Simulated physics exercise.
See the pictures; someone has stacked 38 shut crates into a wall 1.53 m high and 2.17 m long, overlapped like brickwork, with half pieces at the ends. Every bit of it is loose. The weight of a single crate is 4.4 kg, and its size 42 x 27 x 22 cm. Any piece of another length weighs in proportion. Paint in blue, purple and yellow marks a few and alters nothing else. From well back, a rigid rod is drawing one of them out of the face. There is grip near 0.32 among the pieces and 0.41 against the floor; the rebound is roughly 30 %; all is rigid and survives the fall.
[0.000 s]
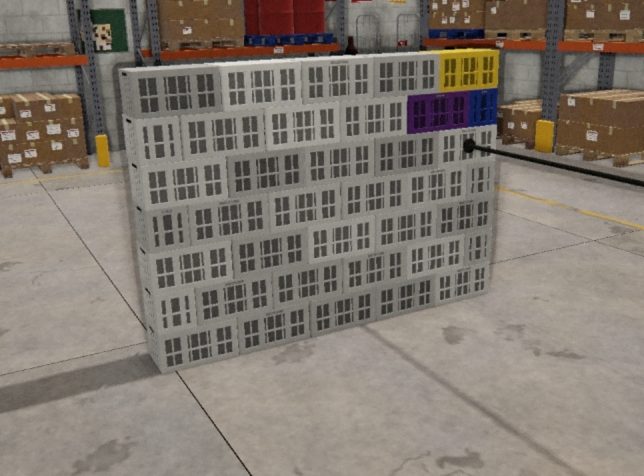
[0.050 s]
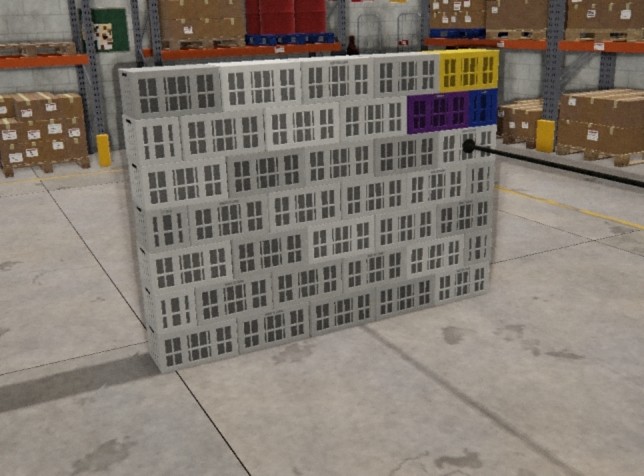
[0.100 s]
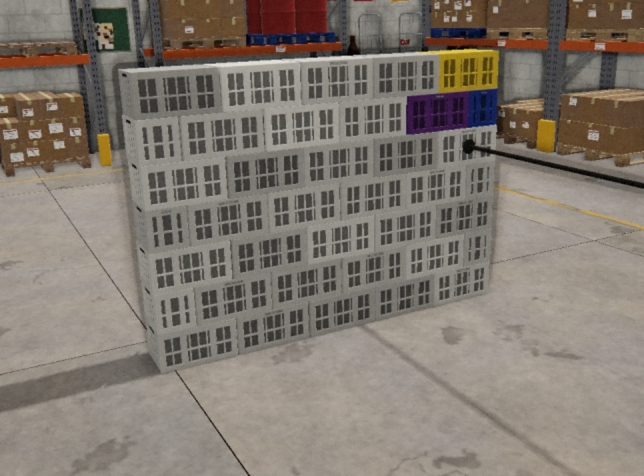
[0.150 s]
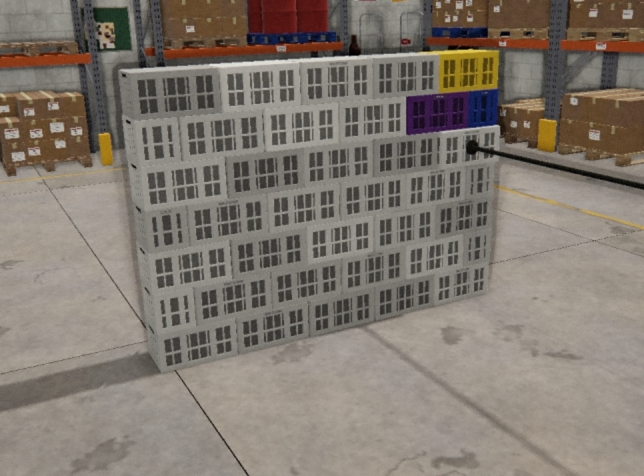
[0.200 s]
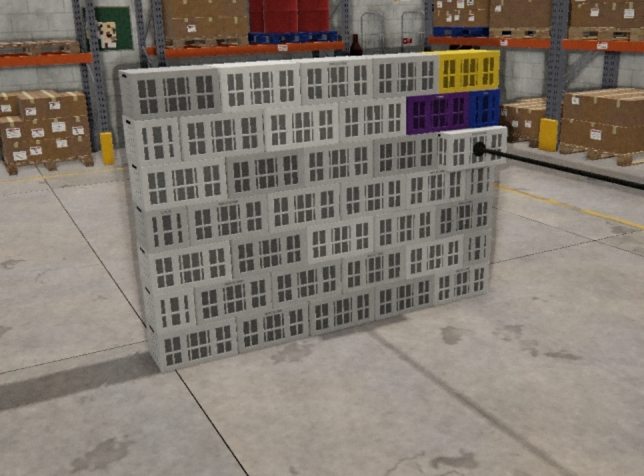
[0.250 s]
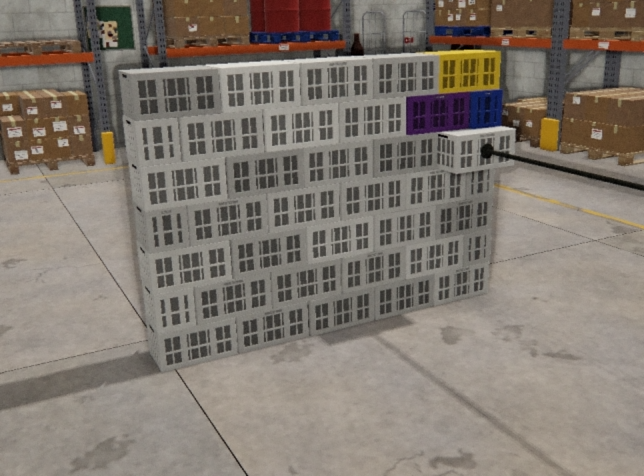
At first, a wall of grey crates stands still in a warehouse, with a yellow, a purple and a blue crate at its upper right and a dark rod touching a grey crate below them. Then the rod draws that crate partway out of the face, and the blue one shifts slightly.
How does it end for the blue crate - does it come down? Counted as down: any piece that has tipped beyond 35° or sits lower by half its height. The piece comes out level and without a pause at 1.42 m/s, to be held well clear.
The blue crate ends up down.
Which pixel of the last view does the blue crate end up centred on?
(493, 341), more or less.
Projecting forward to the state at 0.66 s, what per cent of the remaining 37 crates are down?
5 percent by then.
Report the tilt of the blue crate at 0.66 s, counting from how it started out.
It's at some 90 degrees.
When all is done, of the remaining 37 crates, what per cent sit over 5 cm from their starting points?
That comes to 10 in a hundred.
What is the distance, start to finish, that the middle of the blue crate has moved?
Roughly 150 cm.
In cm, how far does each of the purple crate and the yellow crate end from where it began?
The purple one ends 30 cm from its start and the yellow one 230 cm.
Around 0.66 s, 1 of the 37 other crates down; blue crate on its side; yellow crate tipped 6°.
Around 1.34 s, 3 of the 37 other crates down; blue crate on its side; purple crate on its side.
Finally (3.0 s), 3 of the 37 other crates down; blue crate on its side; yellow crate on its side; purple crate on its side. Seen by the last camera, middles, blue crate near (493, 341).
